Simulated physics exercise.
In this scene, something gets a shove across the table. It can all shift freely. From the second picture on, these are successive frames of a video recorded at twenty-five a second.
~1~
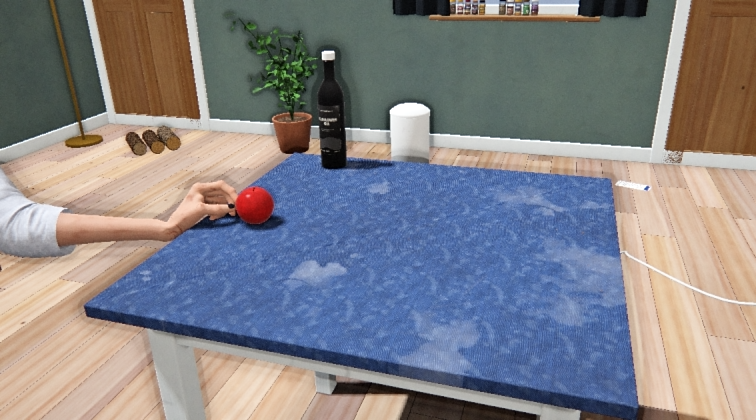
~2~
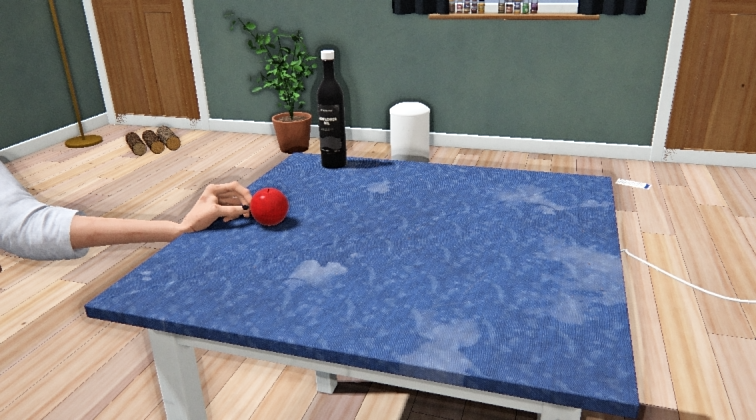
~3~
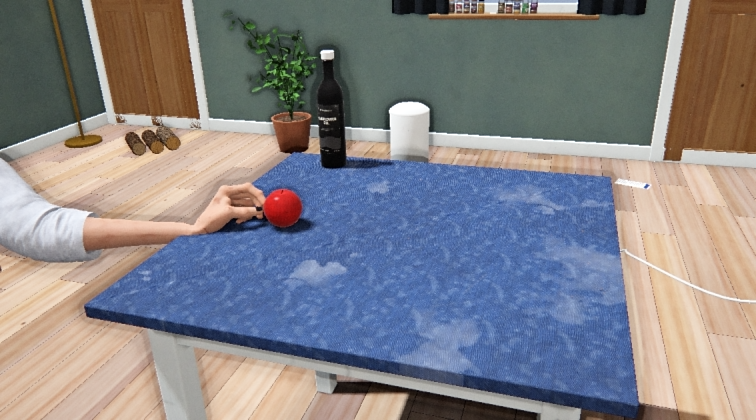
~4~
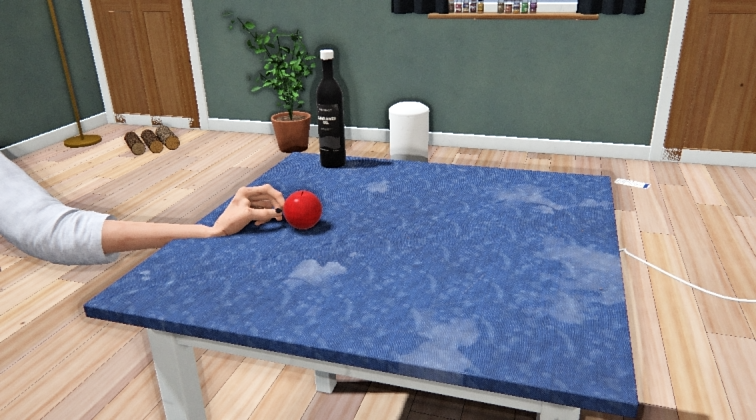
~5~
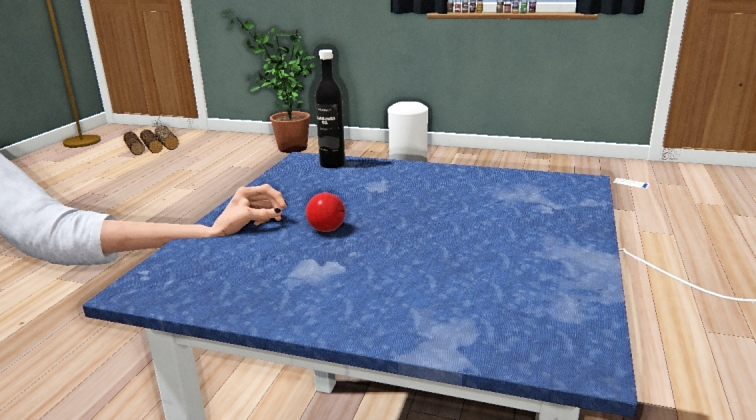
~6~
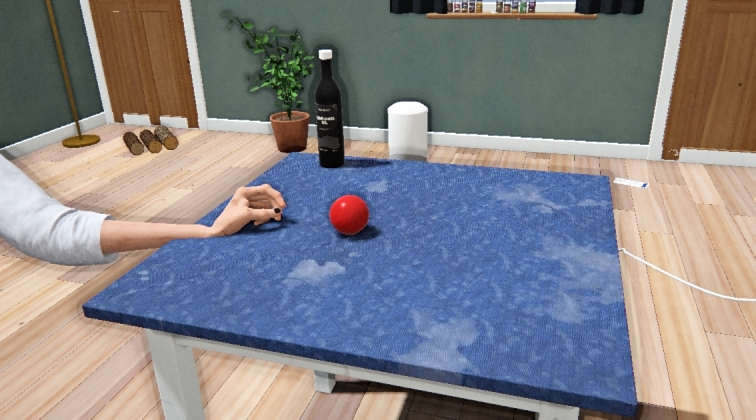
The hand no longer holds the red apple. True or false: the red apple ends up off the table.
True.
Then, 0.20 s after the last picture, red apple rolled well along near (475, 228).
Then, 0.40 s after the last picture, red apple rolled well along near (607, 242).
Then, 0.70 s after the last picture, red apple now off the table.
Then, 0.90 s after the last picture, things are still on the move.
By the end, off the table, red apple.
